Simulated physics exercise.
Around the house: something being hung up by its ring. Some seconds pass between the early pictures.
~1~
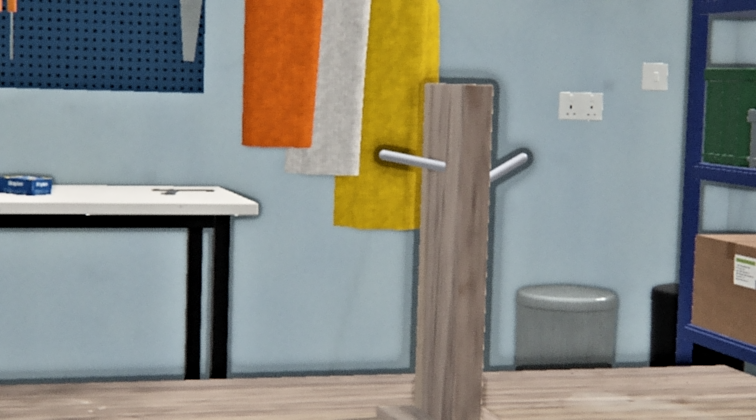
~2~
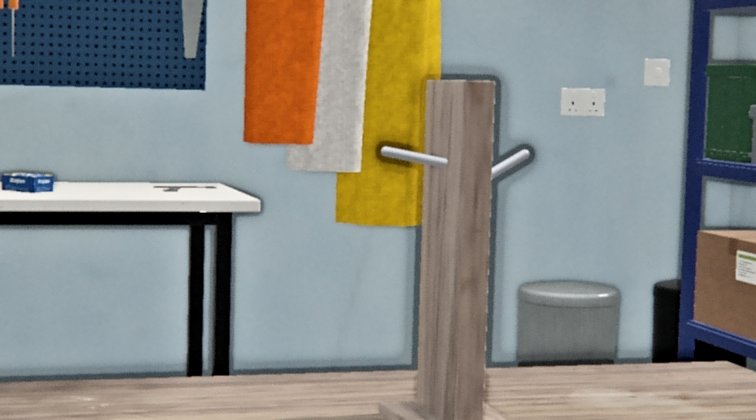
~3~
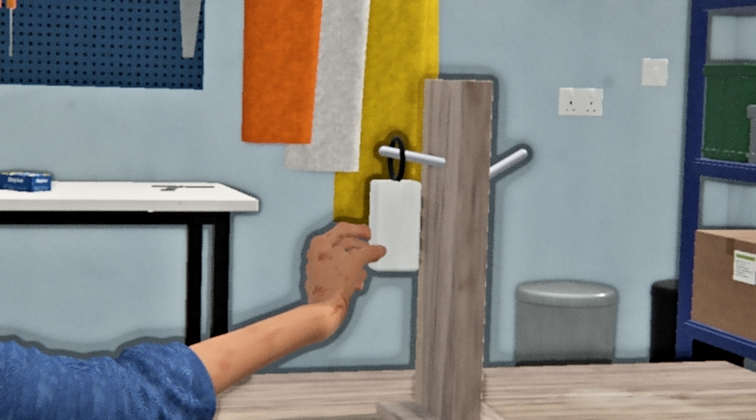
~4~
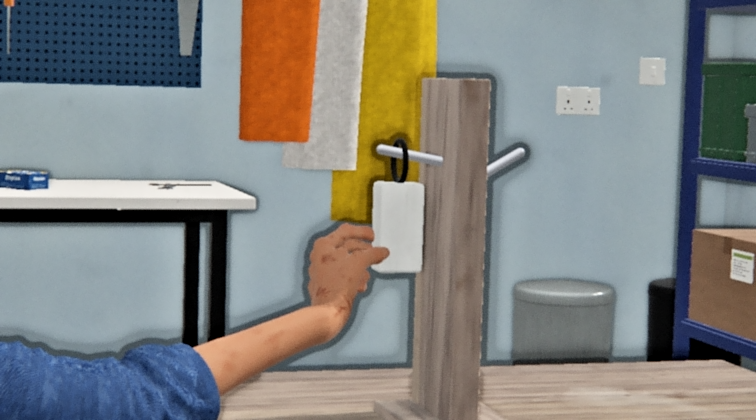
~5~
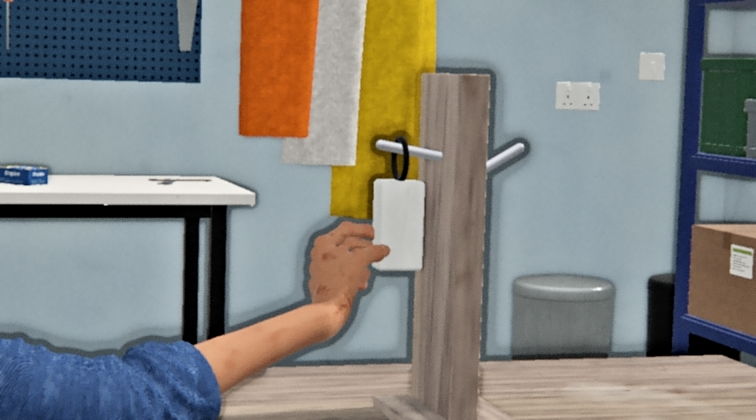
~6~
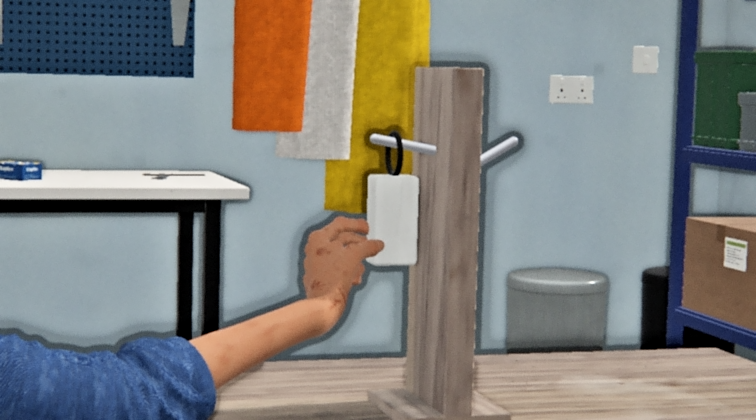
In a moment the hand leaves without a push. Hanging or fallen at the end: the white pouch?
In the end the white pouch remains hooked.
Then, 0.22 s later than the last frame, white pouch at rest near (393, 198).
When it is over, the white pouch stays on its peg, near (394, 198).
